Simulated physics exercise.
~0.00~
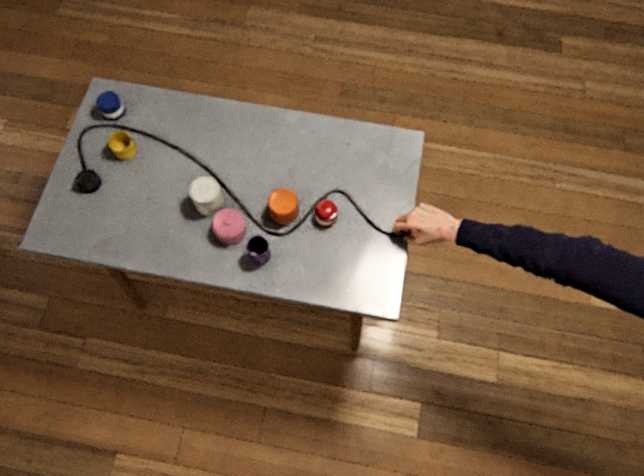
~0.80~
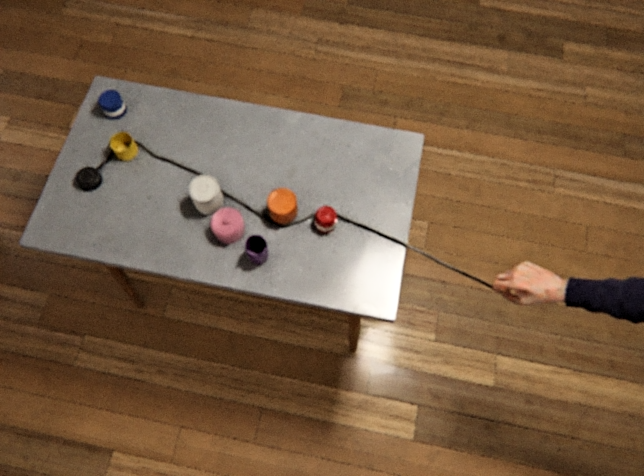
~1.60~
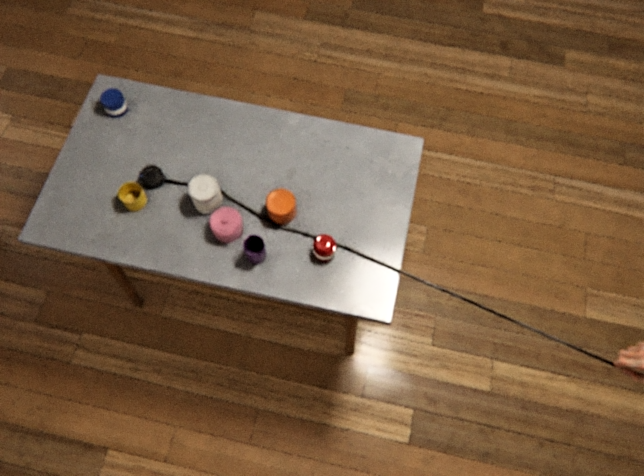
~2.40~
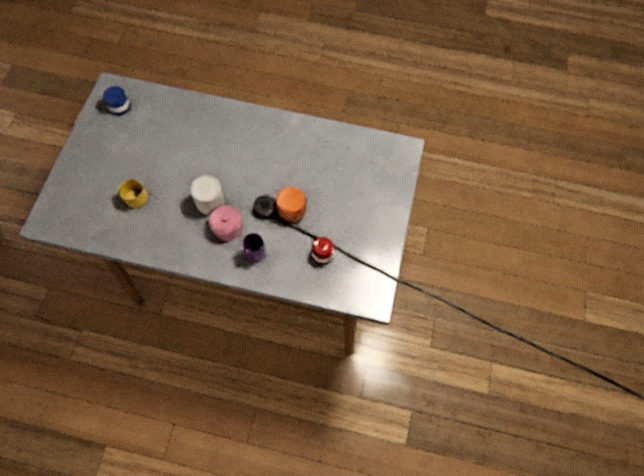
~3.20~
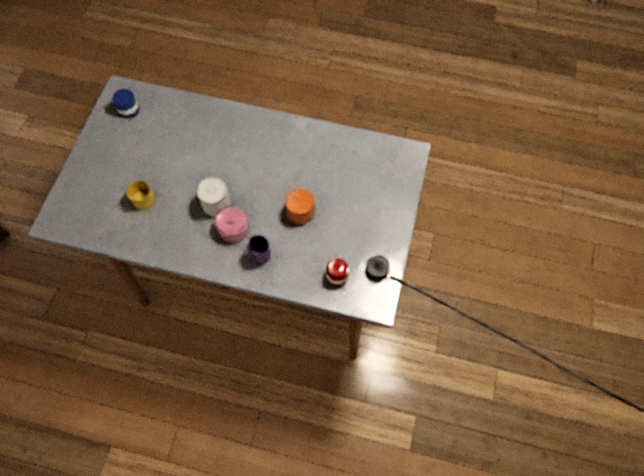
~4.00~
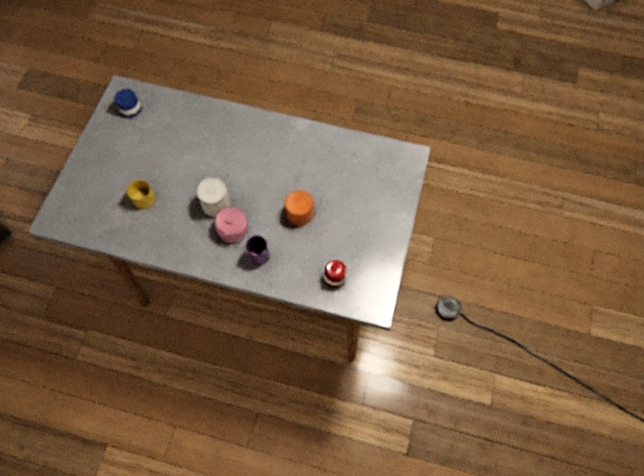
To begin with, a black cord winds among seven small round containers on a grey table, with a round black piece at its left end and a hand holding the other end at the right edge. The hand pulls the cord away to the right, drawing it straighter. The black piece slides across, and the yellow cup and red jar shift toward the near edge. It then passes between the white and pink containers and nudges the orange tub slightly right. Next it slips past the red jar, pushing it a little farther. Finally, it drops off the table and trails over the wooden floor, while all seven containers remain on top.
